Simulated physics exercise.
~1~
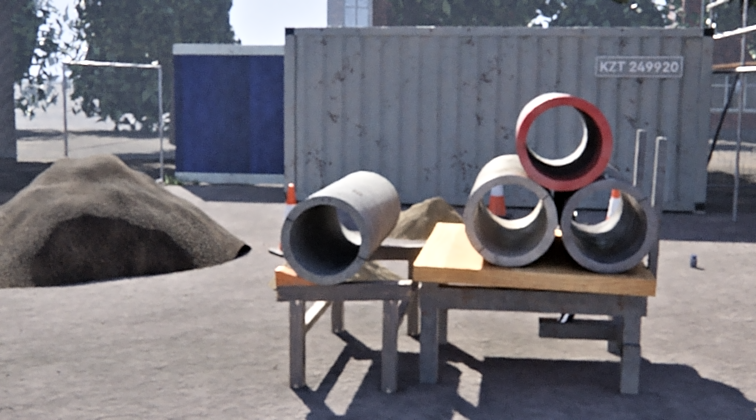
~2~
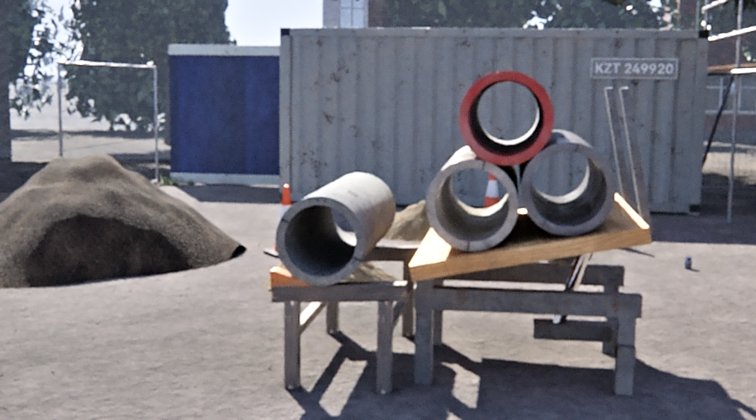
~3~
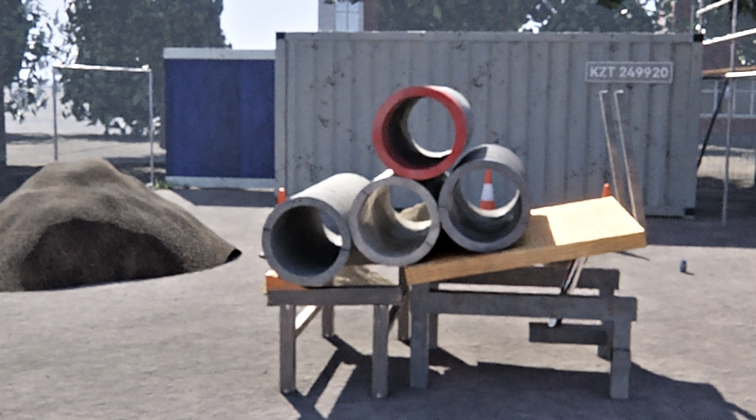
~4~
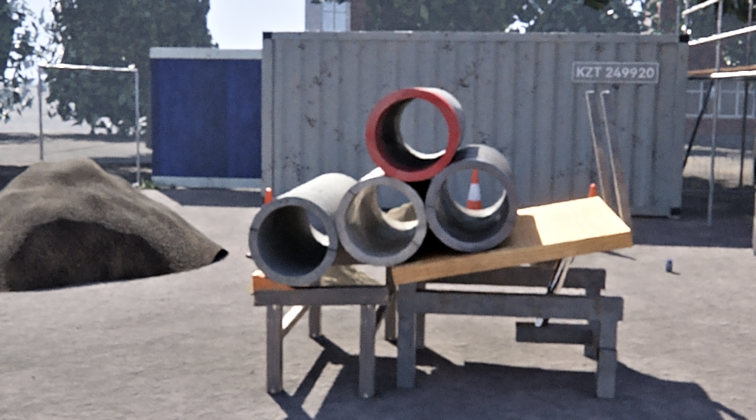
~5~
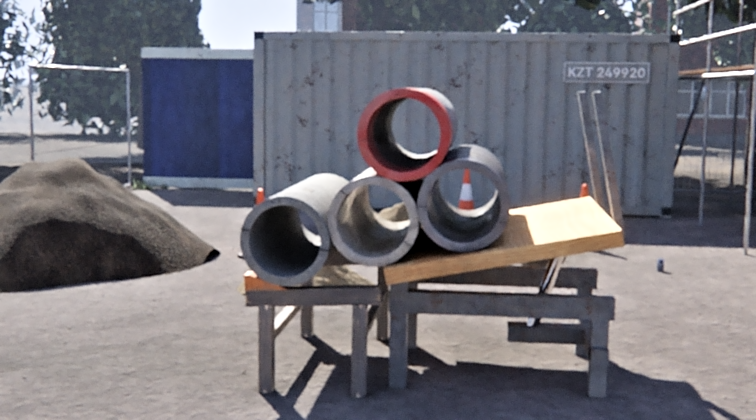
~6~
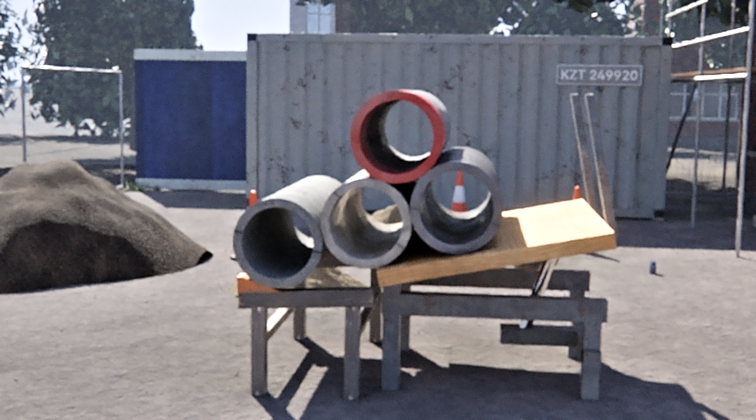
The clip shows four concrete pipes on wooden supports before a container, one red-marked and resting on two others. The right deck tilts up, the stacked trio moves left against the lone pipe, and all settle in a row with the red one still on top.
